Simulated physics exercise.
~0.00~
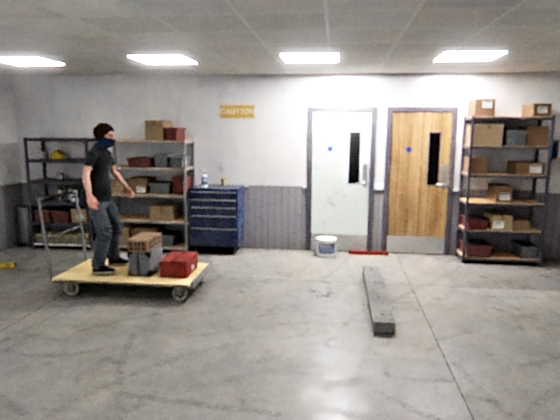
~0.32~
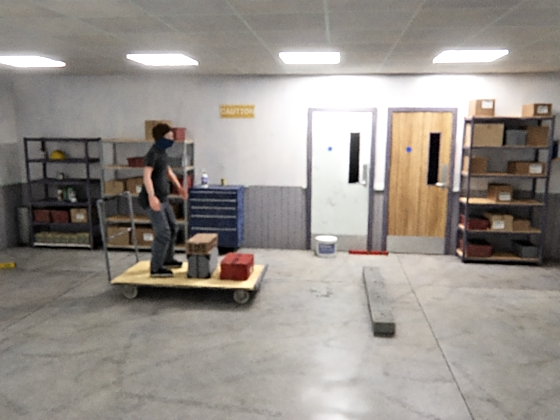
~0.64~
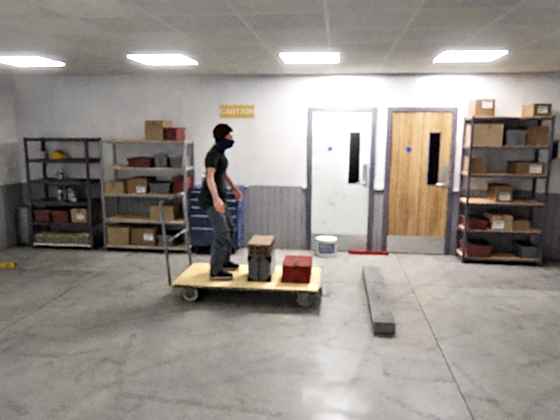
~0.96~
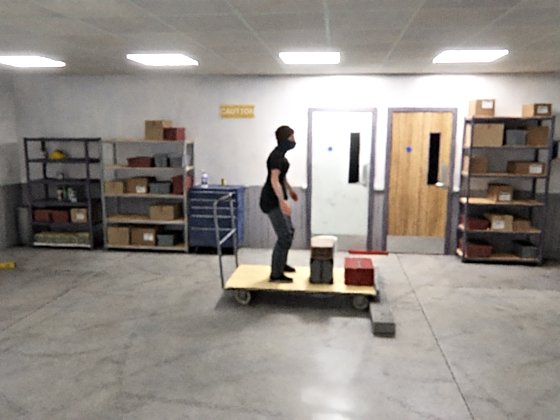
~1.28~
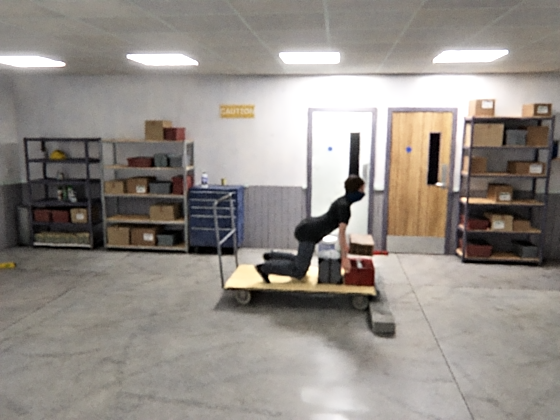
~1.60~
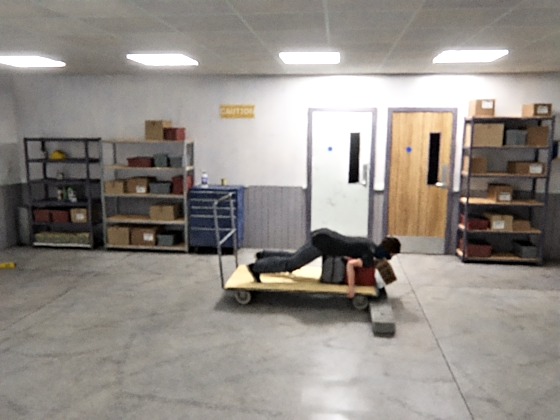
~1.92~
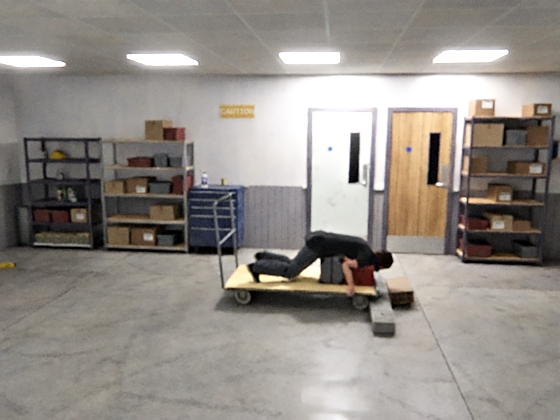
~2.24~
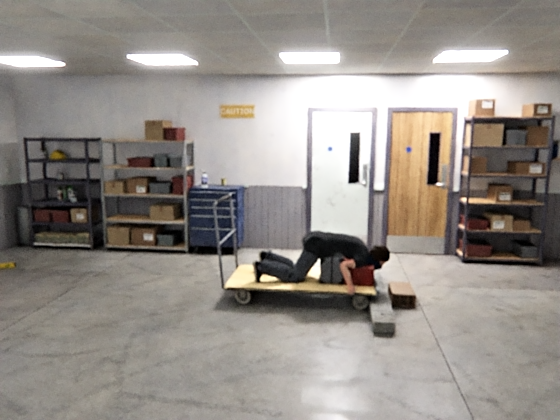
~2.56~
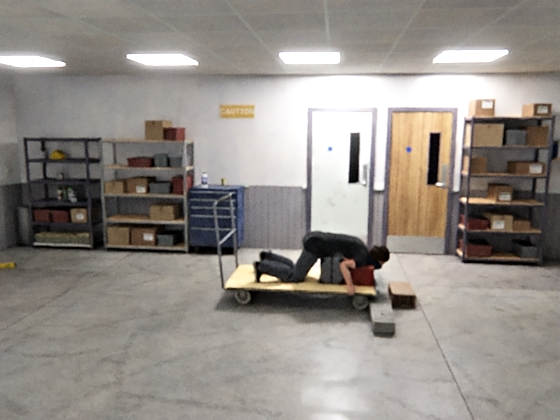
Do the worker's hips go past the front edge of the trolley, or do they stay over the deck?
The worker's hips stay over the deck. The worker falls forward and ends up slumped over the grey case and the red box.
